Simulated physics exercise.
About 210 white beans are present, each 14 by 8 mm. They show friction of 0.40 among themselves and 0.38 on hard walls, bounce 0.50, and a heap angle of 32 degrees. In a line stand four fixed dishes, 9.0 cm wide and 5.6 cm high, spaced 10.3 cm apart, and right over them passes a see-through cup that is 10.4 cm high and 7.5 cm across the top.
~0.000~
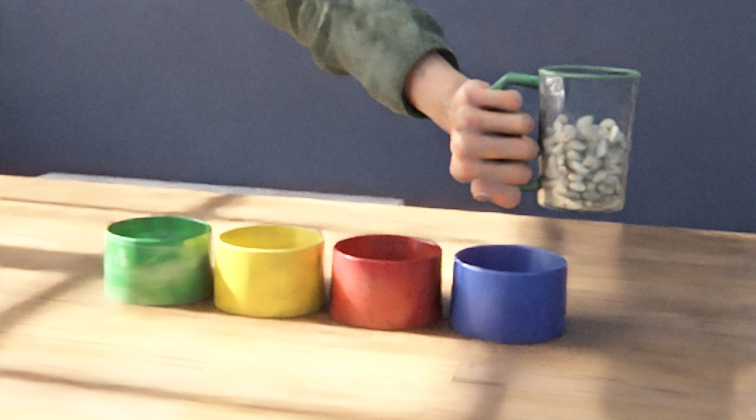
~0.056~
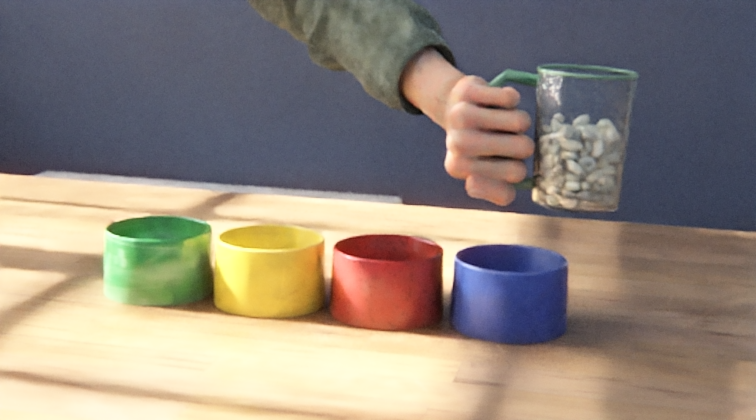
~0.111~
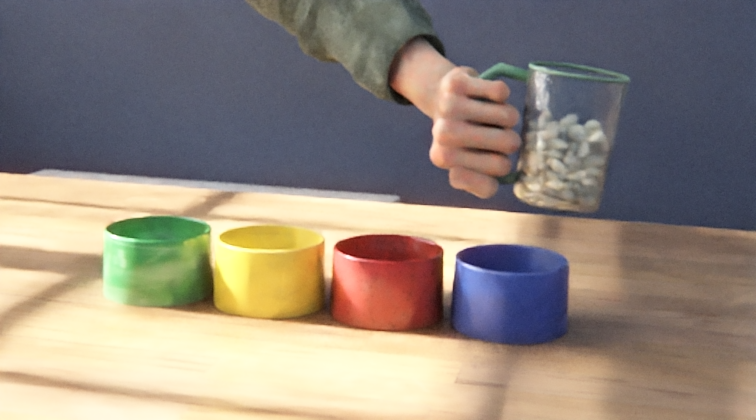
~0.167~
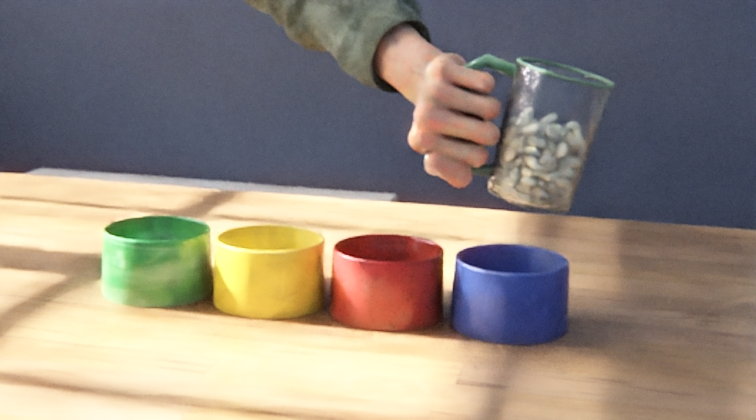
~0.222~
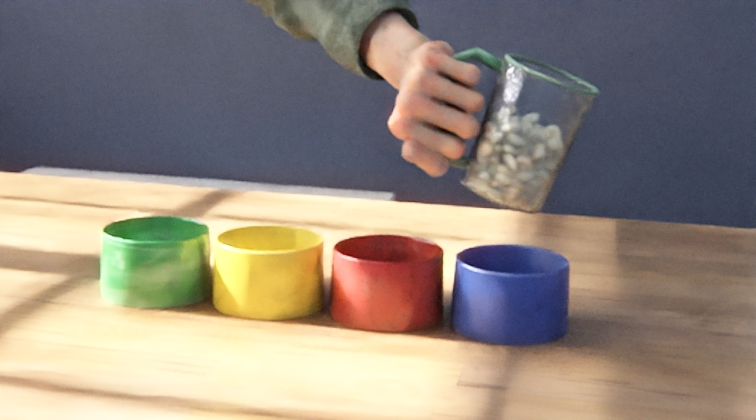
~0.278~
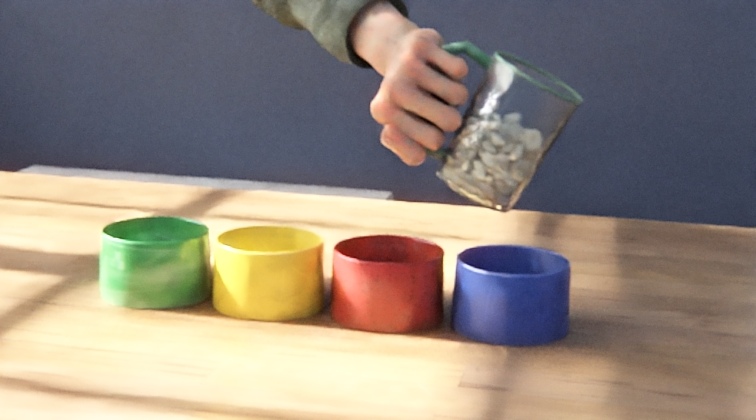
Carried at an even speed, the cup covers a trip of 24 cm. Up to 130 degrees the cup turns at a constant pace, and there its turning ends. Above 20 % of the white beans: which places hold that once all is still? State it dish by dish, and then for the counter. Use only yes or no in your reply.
Red: Yes; blue: No; green: No; yellow: No; counter: No.
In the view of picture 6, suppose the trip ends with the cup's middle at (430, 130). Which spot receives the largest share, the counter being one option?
Most of it ends up at blue.
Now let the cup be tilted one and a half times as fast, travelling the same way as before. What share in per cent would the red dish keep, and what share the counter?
Red 90, counter 10.
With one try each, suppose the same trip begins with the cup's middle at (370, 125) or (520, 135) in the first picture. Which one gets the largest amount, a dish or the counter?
Try 1 - green; try 2 - yellow.
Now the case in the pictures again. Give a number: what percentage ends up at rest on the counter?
The share comes to some 0 percent.
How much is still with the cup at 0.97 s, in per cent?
My estimate is about 100 per cent.
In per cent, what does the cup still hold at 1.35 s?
It comes out close to 0 per cent.
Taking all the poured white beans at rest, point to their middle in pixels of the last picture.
Look around (386, 284) in the last picture.
After 0.69 s, tilt 76 degrees; cup holds 100 %.
After 0.97 s, tilt 110 degrees; cup holds 100 %.
Then, at 1.35 s, tilt 130 degrees; cup holds 0 %, red 100 %.
At rest (2.0 s), red 100 %, blue 0 %, green 0 %, yellow 0 %, counter 0 %.
